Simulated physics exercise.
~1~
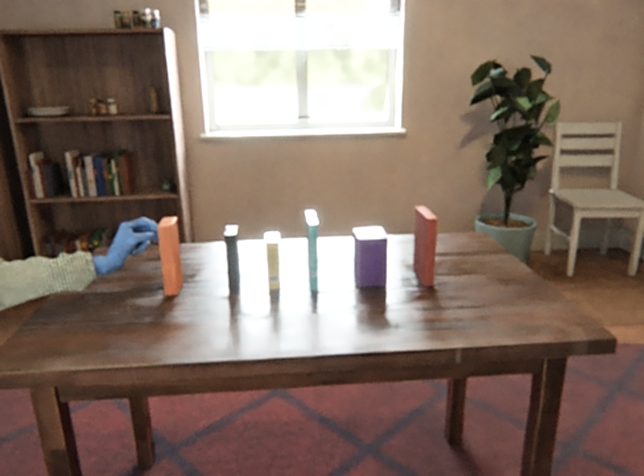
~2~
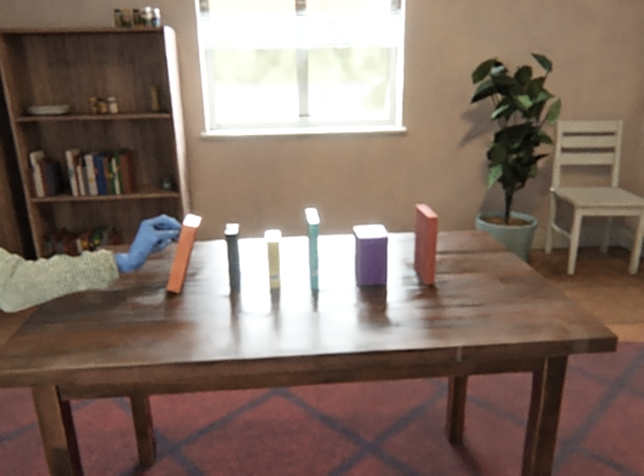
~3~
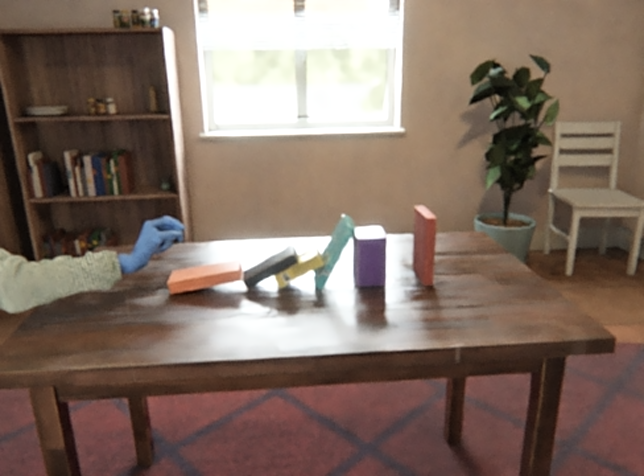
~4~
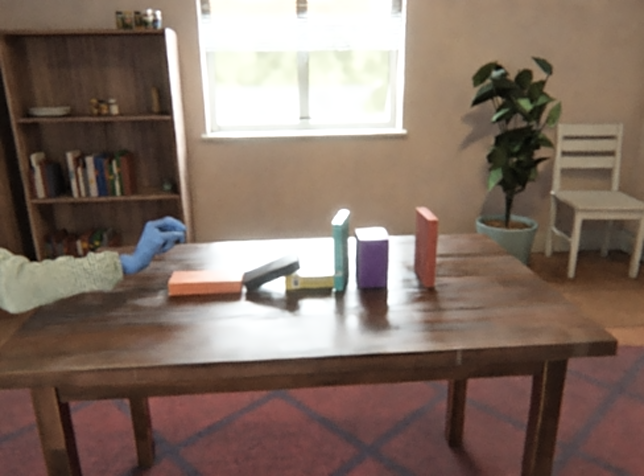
A gloved hand tips an orange block, toppling three pieces before the turquoise one settles upright.
